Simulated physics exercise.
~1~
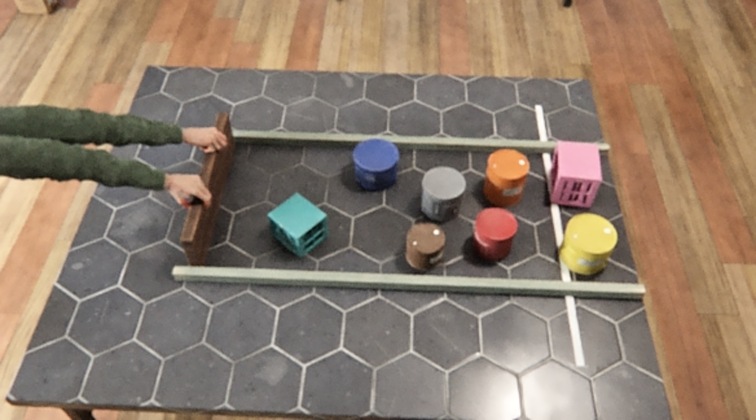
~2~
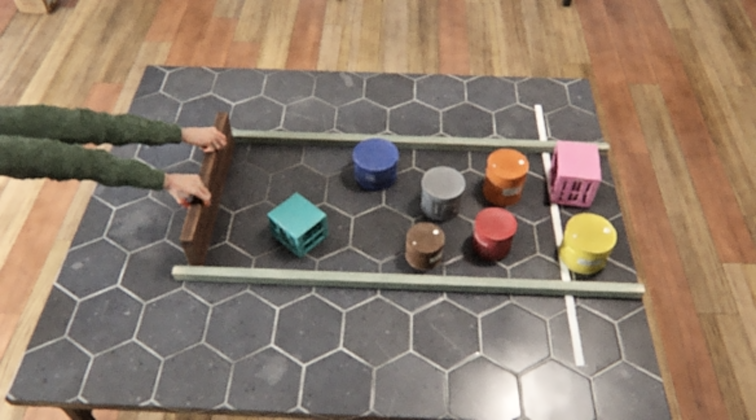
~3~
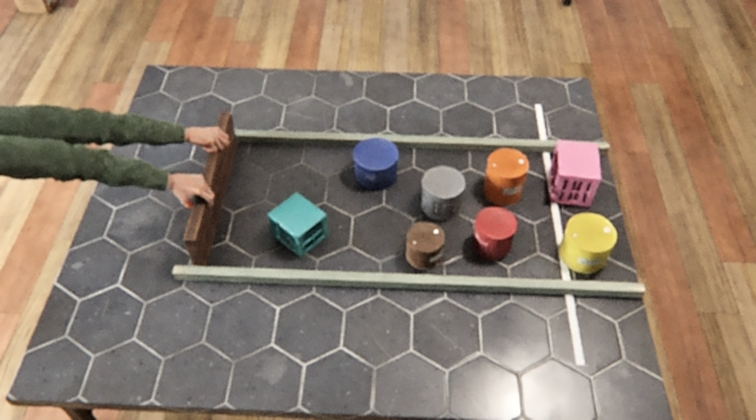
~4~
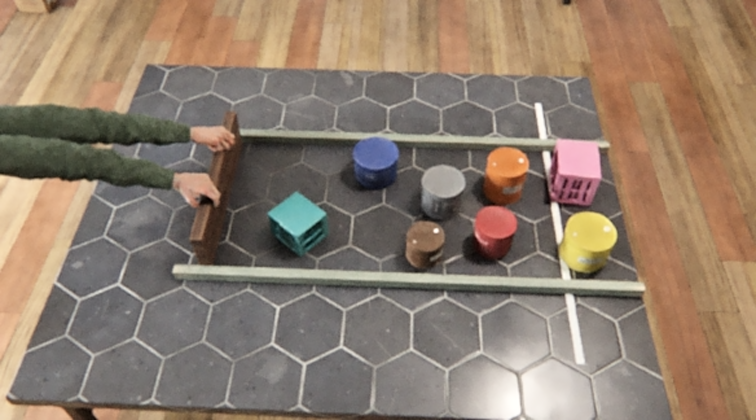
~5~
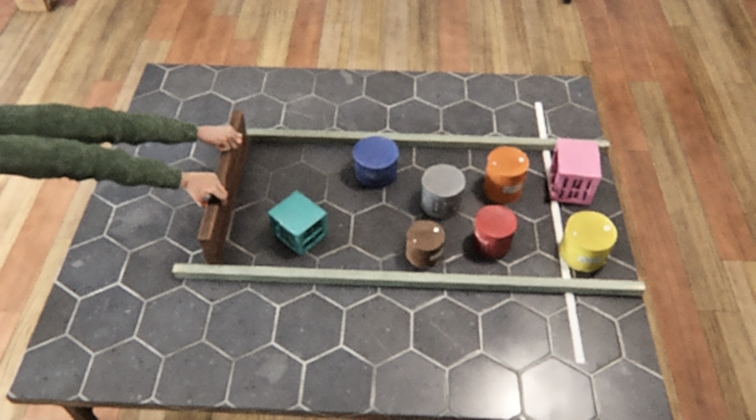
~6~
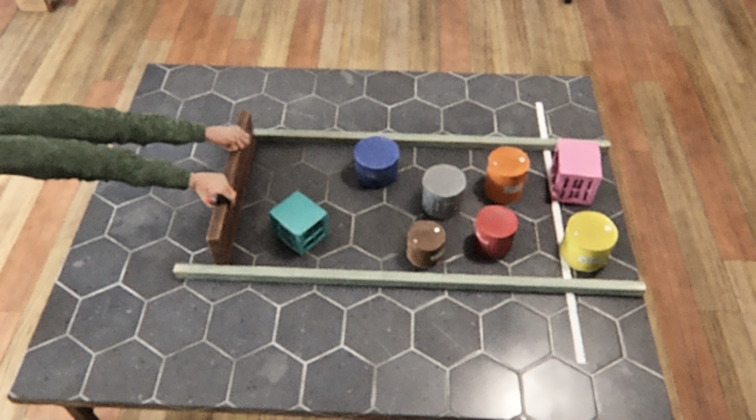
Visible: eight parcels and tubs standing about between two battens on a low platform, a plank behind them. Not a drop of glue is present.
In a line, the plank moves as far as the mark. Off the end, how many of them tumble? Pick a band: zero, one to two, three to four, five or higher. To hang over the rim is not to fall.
Band: One to two.
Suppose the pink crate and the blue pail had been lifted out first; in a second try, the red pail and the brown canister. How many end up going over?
You'd count 1 the first time and 1 the second time.
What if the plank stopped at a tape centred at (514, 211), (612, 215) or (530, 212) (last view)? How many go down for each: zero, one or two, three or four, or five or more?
Taking the places in the order asked: None at all, then five or over, then one to two.
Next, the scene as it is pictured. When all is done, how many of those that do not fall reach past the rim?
The total here is 3.
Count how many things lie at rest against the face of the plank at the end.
The count in contact is 4.
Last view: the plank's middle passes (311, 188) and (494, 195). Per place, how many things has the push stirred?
Well, it's 1 at the first one and 8 at the second.
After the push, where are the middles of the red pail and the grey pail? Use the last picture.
The red pail finishes at (625, 218); the grey pail finishes at (579, 193).
Early on, none off yet; yellow canister at rest near (588, 241); pink crate at rest near (575, 172); orange canister at rest near (506, 176).
A while later, none off yet; yellow canister travelled a little near (604, 245); pink crate travelled a little near (596, 173); orange canister travelled about its own width near (556, 171).
Finally, the number that fall off is one or two; lost, pink crate.
